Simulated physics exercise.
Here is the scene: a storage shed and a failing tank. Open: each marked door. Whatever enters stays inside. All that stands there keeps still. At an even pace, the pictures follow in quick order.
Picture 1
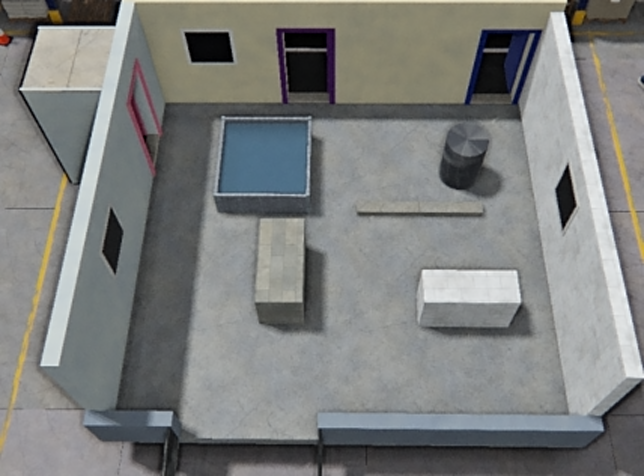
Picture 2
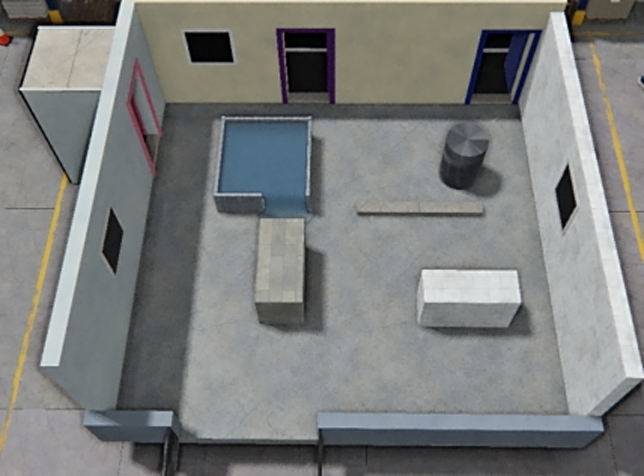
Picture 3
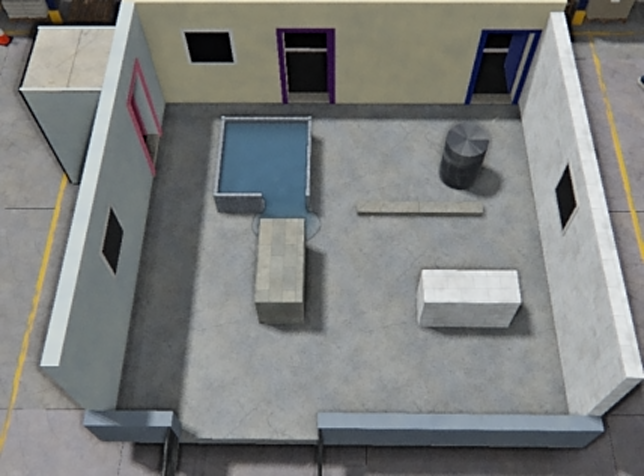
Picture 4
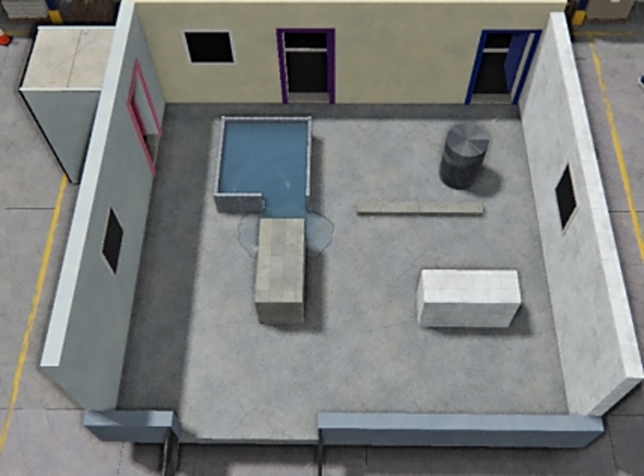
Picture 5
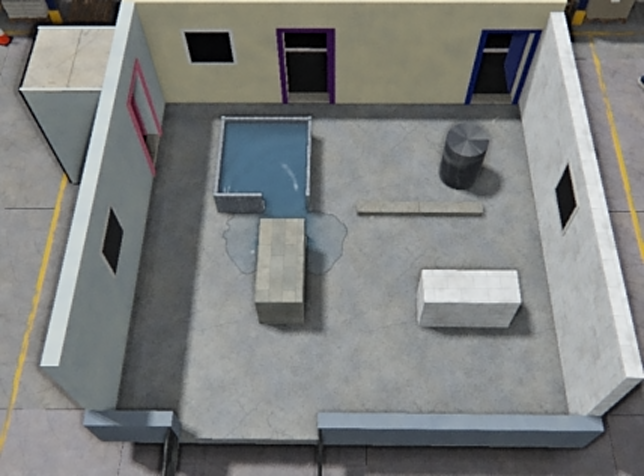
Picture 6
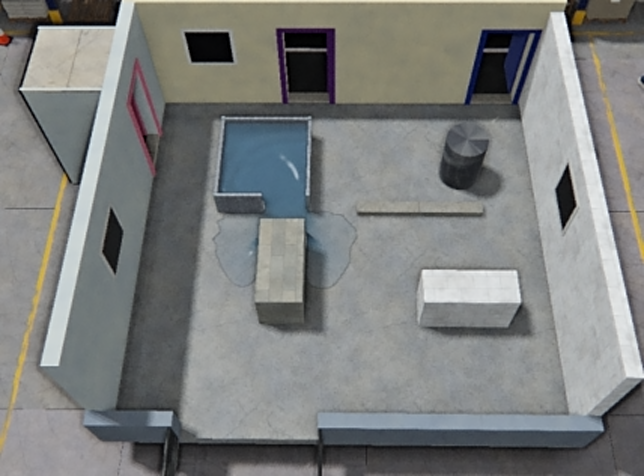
Storage shed with an open tank of still water, then water pouring through a front gap and spreading around a block.
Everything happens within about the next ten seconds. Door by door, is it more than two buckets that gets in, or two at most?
The purple door never exceeds two buckets, the pink door never exceeds two buckets, the blue door never exceeds two buckets.
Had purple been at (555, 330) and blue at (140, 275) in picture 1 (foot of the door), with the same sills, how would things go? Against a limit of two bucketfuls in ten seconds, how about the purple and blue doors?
Purple door stays within it, blue door tops the limit.
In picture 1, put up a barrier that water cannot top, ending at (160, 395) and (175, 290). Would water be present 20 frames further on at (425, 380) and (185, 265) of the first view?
The first point ends up swamped and the second ends up swamped.
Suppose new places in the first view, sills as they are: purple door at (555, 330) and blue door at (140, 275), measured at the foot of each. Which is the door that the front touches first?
First: The blue door.
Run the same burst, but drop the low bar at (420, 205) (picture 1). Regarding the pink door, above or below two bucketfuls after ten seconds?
For the pink door, it remains below.
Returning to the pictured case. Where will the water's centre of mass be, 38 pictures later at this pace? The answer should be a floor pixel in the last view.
Centre point: Around (314, 247).
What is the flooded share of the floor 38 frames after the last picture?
I'd guess some 60 per cent.
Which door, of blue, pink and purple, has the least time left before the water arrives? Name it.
The one in pink.
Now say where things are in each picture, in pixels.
In the first picture, still water in the open tank at (264, 158).
In the second picture, water pours out at (285, 205) and has run to (309, 217).
In the third picture, the front is at (309, 236), out from the gap at (285, 206).
In the fourth picture, water pours out at (285, 206) and has run to (315, 252).
In the fifth picture, the front is at (327, 266), out from the gap at (285, 206).
In the sixth picture, water pours out at (285, 206) and has run to (240, 280).
A moment on, water covers 15 % of the floor; the purple door not reached, the pink door not reached, the blue door not reached.
Next, water covers 30 % of the floor; the purple door not reached, the pink door not reached, the blue door not reached.
Then, water covers 40 % of the floor; the purple door not reached, the pink door wet at the sill, nothing in, the blue door not reached.
Later, water covers 60 % of the floor; the purple door not reached, the pink door wet at the sill, nothing in, the blue door not reached.
In the end, water covers 80 % of the floor; the purple door wet at the sill, nothing in, the pink door wet at the sill, nothing in, the blue door under two buckets in.
